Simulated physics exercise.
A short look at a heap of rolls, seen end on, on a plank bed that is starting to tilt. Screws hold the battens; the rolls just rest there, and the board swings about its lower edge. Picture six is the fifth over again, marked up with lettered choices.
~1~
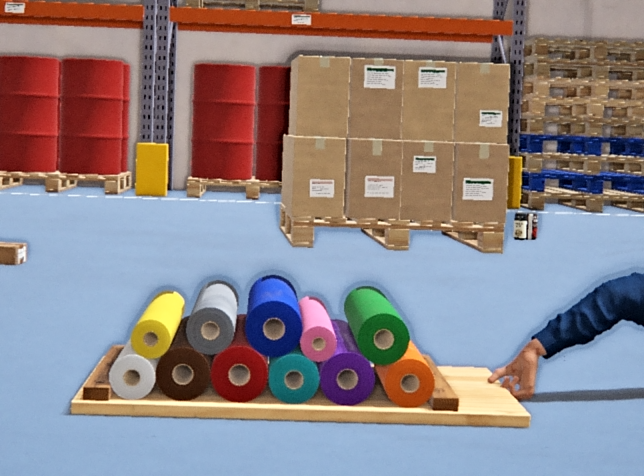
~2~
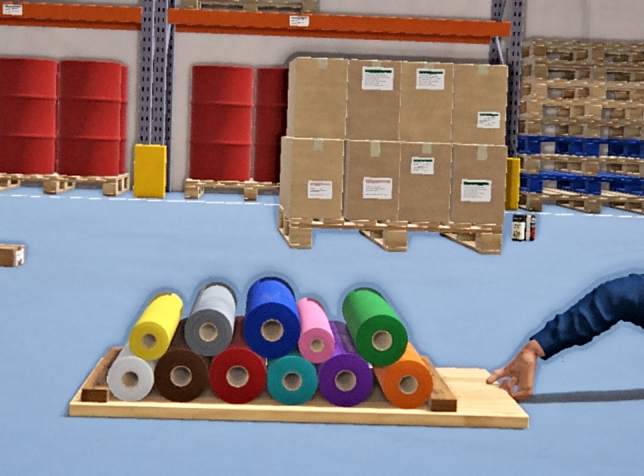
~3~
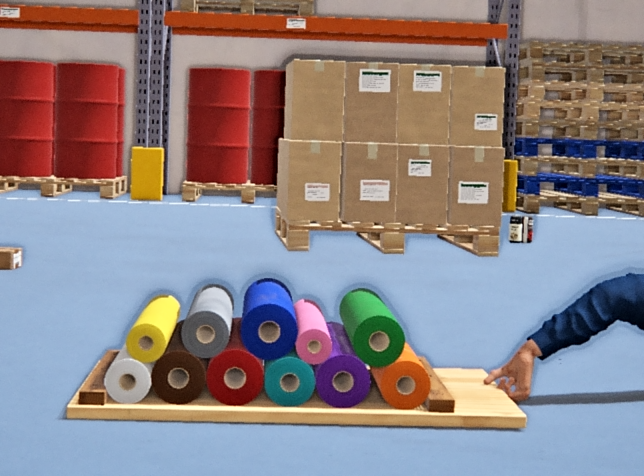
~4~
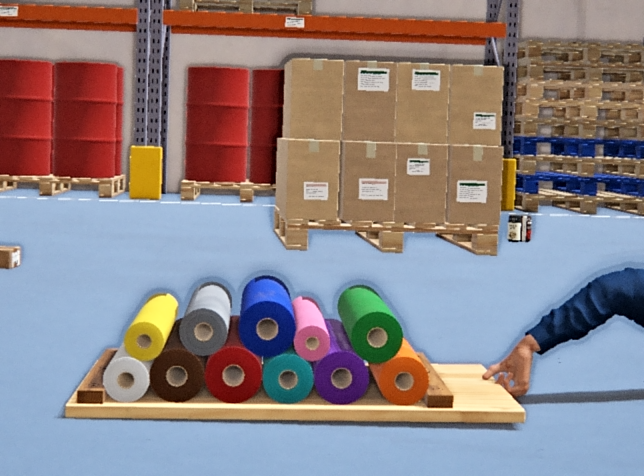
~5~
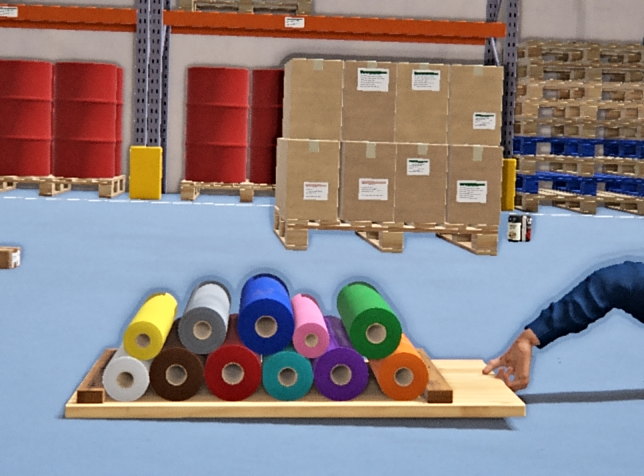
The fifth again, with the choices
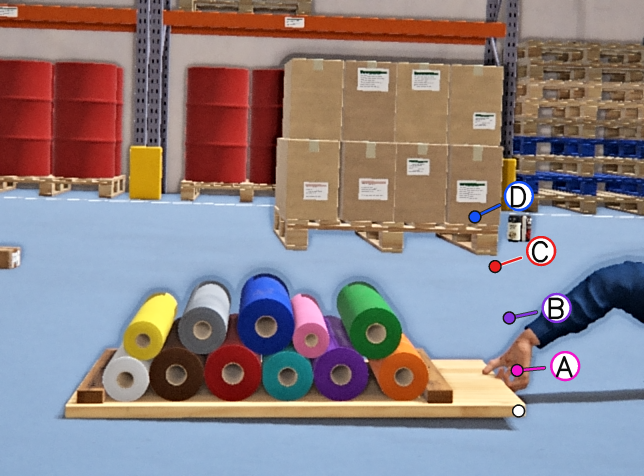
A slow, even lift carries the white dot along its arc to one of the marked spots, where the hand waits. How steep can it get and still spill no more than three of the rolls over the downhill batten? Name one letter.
Raise it to D.
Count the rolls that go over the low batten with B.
It comes to none.
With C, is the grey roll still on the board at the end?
Yes.
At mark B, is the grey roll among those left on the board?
The grey roll: Yes.
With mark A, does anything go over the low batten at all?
No, at A.
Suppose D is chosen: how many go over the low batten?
With D, one.
On the marked copy, A at (517, 370); B at (509, 318); C at (495, 267); D at (475, 217); the white dot at (518, 411).
Following D. Soon after the start, board at 16°.
Later, board at 27°.
In the end, board at 27°, one over the low batten (yellow).
As for the rest, A none over the low batten; B none over the low batten; C none over the low batten.
